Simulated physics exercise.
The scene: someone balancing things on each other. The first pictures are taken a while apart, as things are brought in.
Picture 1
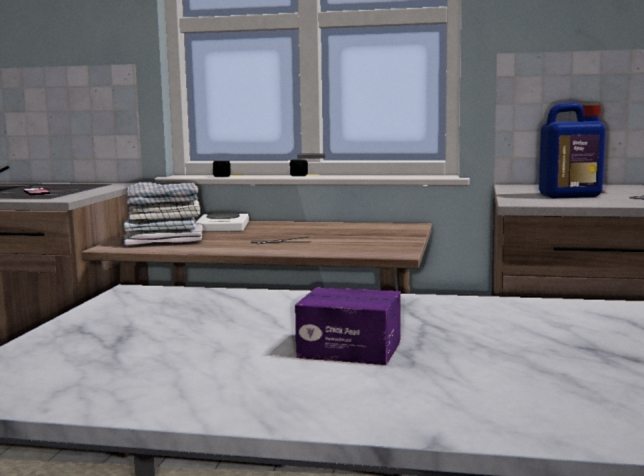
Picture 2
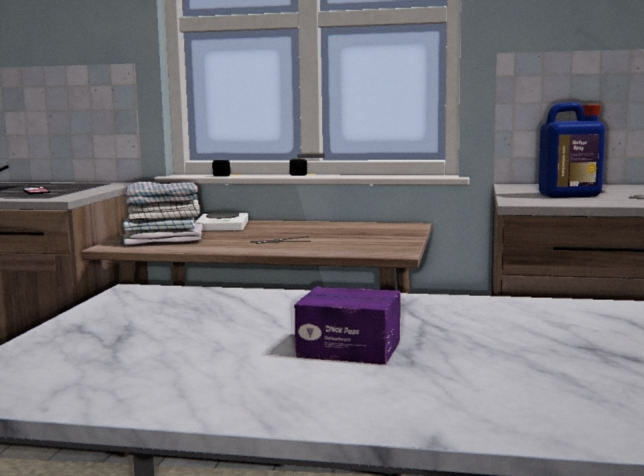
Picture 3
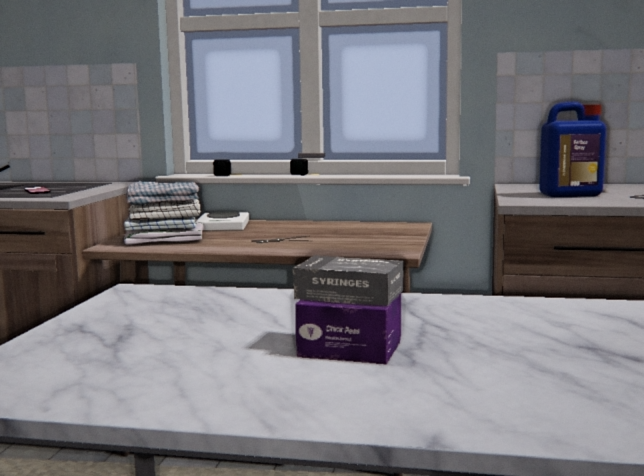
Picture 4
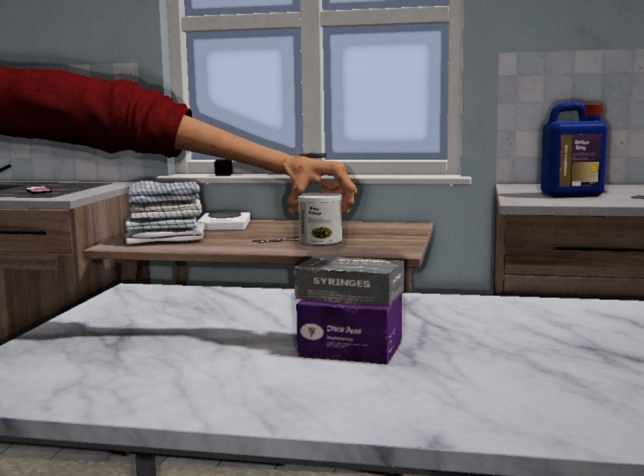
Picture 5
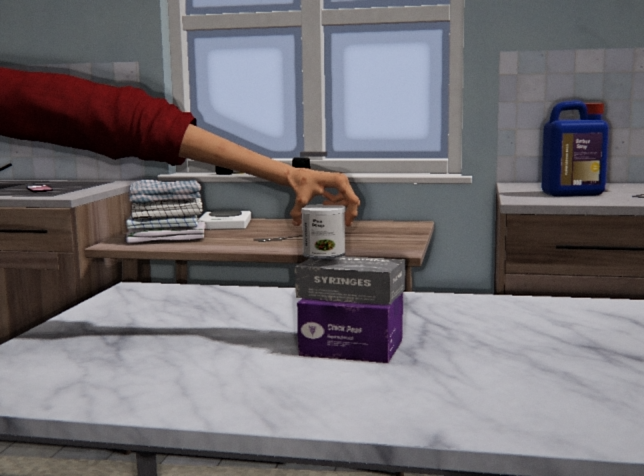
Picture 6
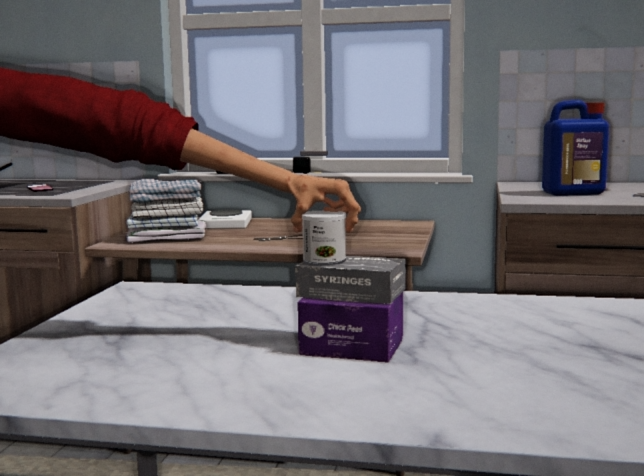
In a kitchen, a grey box appears on a purple box and a hand lowers a white pot onto it.
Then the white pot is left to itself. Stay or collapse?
It holds.
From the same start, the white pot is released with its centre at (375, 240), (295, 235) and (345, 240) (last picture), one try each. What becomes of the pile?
First try: It stays up; second try: It gives way; third try: It holds.
Then, 0.20 s on from there, no change.
Then, 0.60 s on from there, white pot resting near (324, 237).
In the end, all 3 unmoved. At the end, from the last picture's camera, white pot near (324, 237). The pile keeps its balance.
